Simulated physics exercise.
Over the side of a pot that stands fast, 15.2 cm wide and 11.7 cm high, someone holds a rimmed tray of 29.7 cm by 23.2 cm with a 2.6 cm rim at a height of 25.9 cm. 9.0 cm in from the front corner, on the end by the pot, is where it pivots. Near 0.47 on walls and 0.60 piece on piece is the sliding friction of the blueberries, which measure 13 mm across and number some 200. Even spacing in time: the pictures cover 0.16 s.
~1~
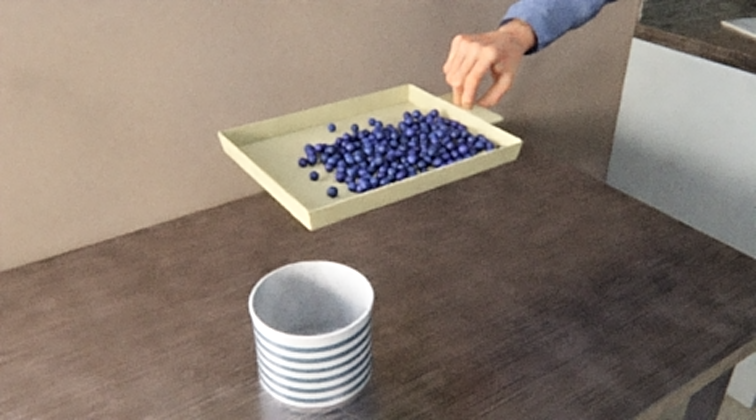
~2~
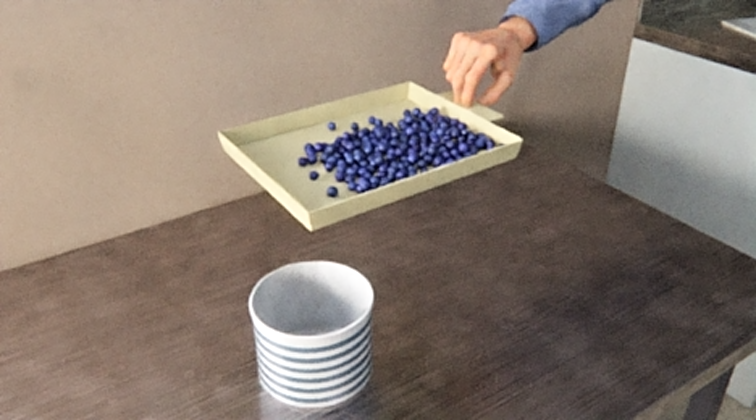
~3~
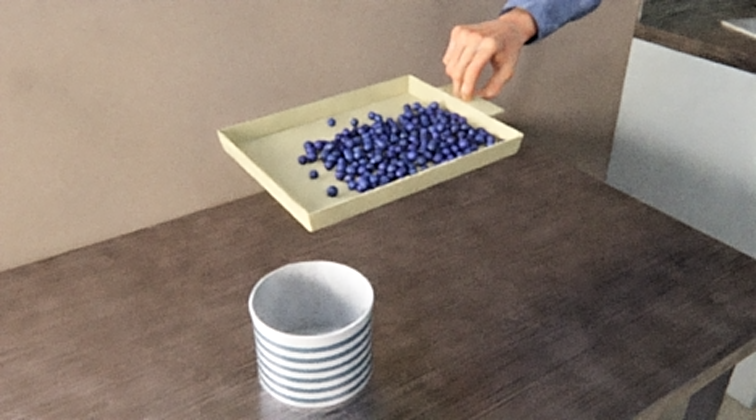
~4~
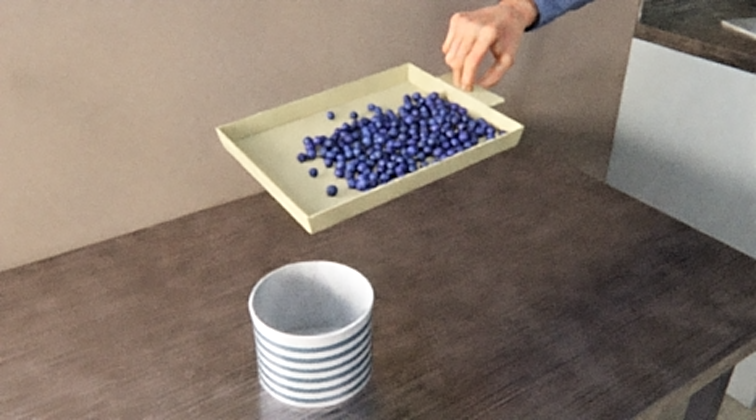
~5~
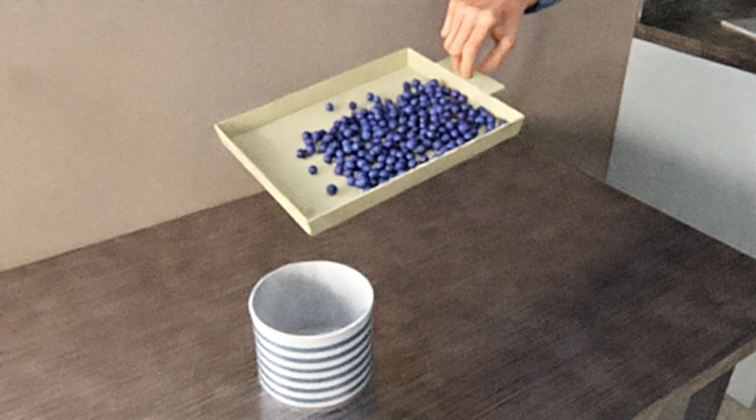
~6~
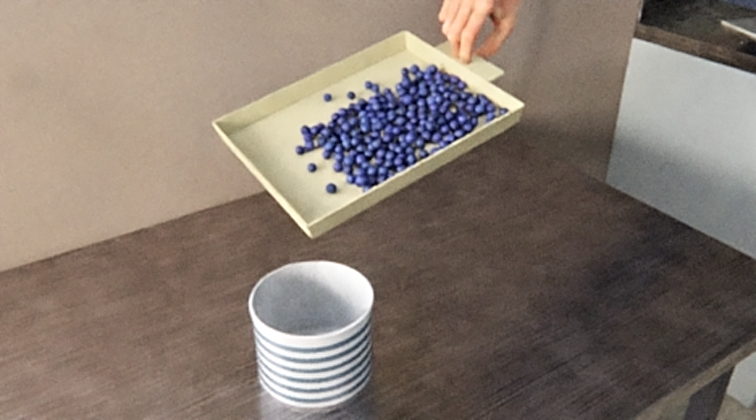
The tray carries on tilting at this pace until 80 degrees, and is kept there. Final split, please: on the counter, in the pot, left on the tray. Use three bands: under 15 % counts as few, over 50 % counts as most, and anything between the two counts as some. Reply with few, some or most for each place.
Counter: Most, pot: Few, tray: Some.
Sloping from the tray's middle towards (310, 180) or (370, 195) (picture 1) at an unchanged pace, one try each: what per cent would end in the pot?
First try: Around 0 percent; second try: Around 25 percent.
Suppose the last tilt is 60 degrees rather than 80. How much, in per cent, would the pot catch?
Result: Close to 0 %.
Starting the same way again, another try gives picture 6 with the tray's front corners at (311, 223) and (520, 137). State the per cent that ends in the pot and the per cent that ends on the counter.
Pot: 30, counter: 45.
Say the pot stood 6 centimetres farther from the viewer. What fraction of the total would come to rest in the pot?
0 per cent.
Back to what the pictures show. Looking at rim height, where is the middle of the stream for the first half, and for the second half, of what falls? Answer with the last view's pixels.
Around (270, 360), then (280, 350).
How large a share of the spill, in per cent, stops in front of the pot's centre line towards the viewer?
I'd put it at around 80 per cent.
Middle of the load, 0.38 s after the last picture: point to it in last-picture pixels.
Around (326, 167).
Then, 0.23 s after the last picture, tilt 48 degrees; the tray holds 100 %, the pot 0 %.
Then, 0.38 s after the last picture, tilt 70 degrees; the tray holds 100 %, the pot 0 %.
Then, 0.66 s after the last picture, tilt 80 degrees; the tray holds 30 %, the pot 0 %.
In the end, counter 75 %, pot 5 %, tray 20 %.
